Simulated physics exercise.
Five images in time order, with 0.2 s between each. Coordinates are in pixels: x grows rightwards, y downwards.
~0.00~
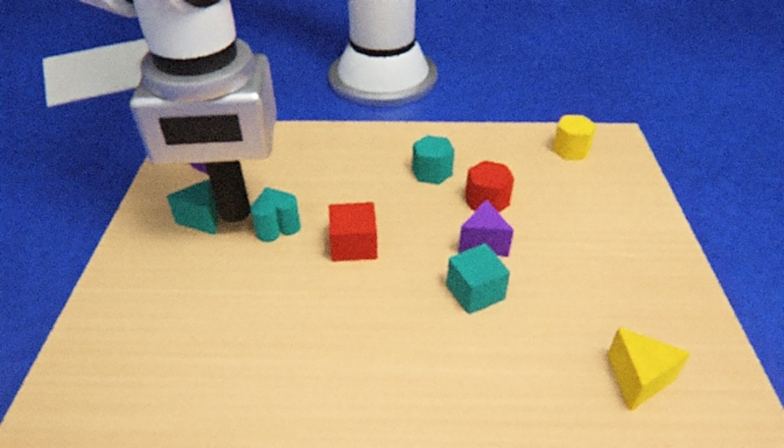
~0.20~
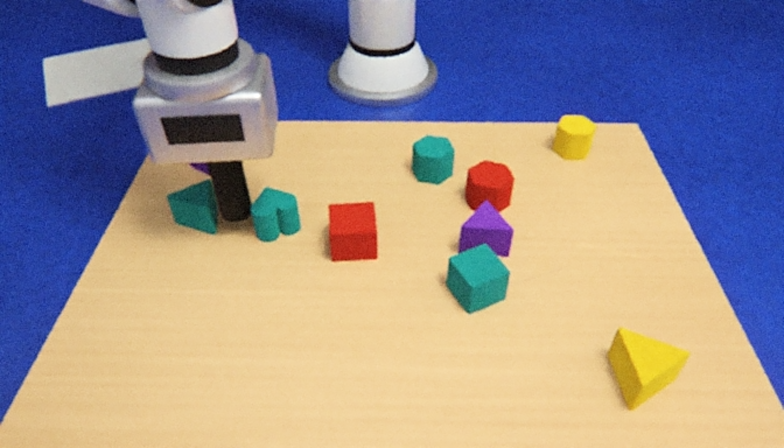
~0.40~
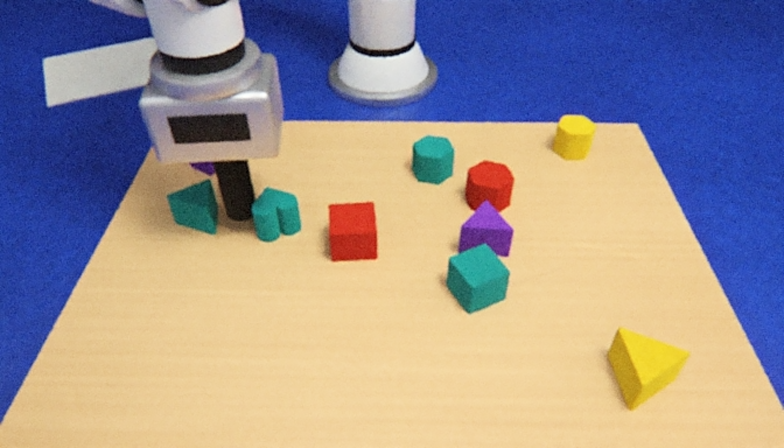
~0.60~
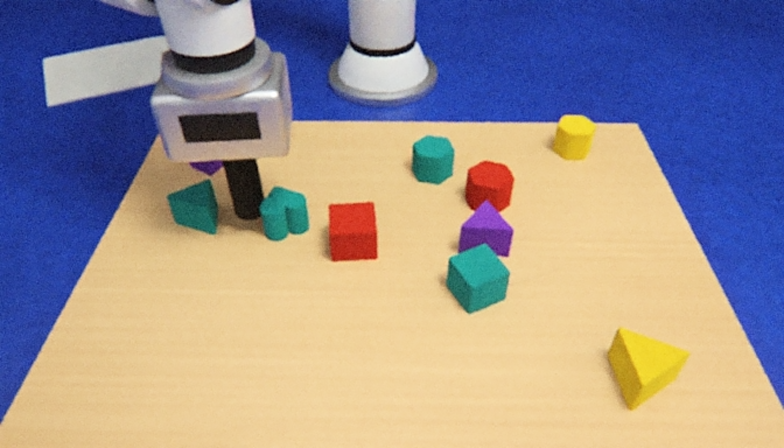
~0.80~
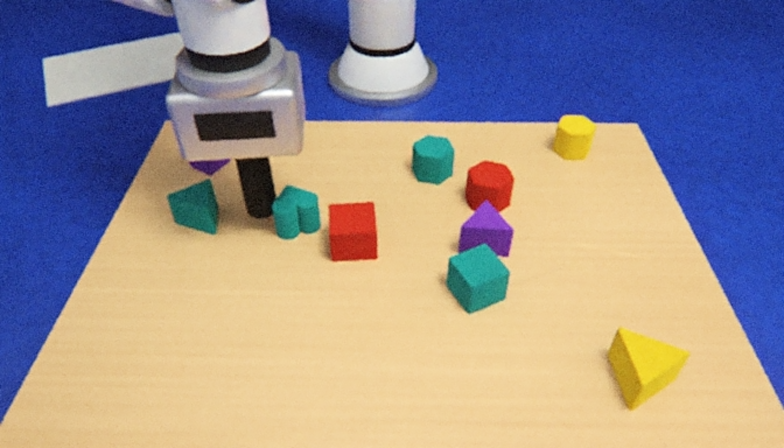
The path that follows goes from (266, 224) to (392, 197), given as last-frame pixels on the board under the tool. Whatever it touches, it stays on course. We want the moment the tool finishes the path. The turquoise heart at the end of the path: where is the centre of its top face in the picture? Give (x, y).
When the path ends, it will be at (400, 189).
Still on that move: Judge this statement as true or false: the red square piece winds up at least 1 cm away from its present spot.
That claim is true.
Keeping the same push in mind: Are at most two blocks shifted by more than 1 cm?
That would be a yes.
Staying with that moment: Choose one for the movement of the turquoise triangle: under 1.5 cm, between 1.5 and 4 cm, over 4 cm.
It falls in the under 1.5 cm band.
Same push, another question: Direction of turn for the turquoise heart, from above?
Rotation: Clockwise.
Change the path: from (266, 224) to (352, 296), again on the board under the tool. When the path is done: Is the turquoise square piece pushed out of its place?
That would be a no.
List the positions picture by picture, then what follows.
The first picture shows tool's lower end at (236, 213); turquoise triangle at (194, 193); turquoise heart at (273, 201); red square piece at (352, 217); turquoise six-sided block at (434, 146).
The second picture shows tool at (237, 212); blocks still.
The third picture shows tool at (242, 212); blocks still.
The fourth picture shows tool at (251, 210); turquoise heart at (282, 200).
The fifth picture shows tool at (263, 209); turquoise triangle at (194, 193); turquoise heart at (294, 199); red square piece at (352, 217); turquoise six-sided block at (434, 146).
The first path, step by step. One third of the way, tool at (308, 200); turquoise heart at (339, 191); red square piece at (365, 218), turned 35° clockwise.
Two thirds of the way, tool at (353, 190); turquoise heart at (383, 188), turned 30° clockwise; red square piece at (372, 218), turned 60° clockwise.
At the end, tool at (392, 182); turquoise triangle still; turquoise heart at (400, 189), turned 50° clockwise; red square piece at (372, 218), turned 60° clockwise; turquoise six-sided block still.
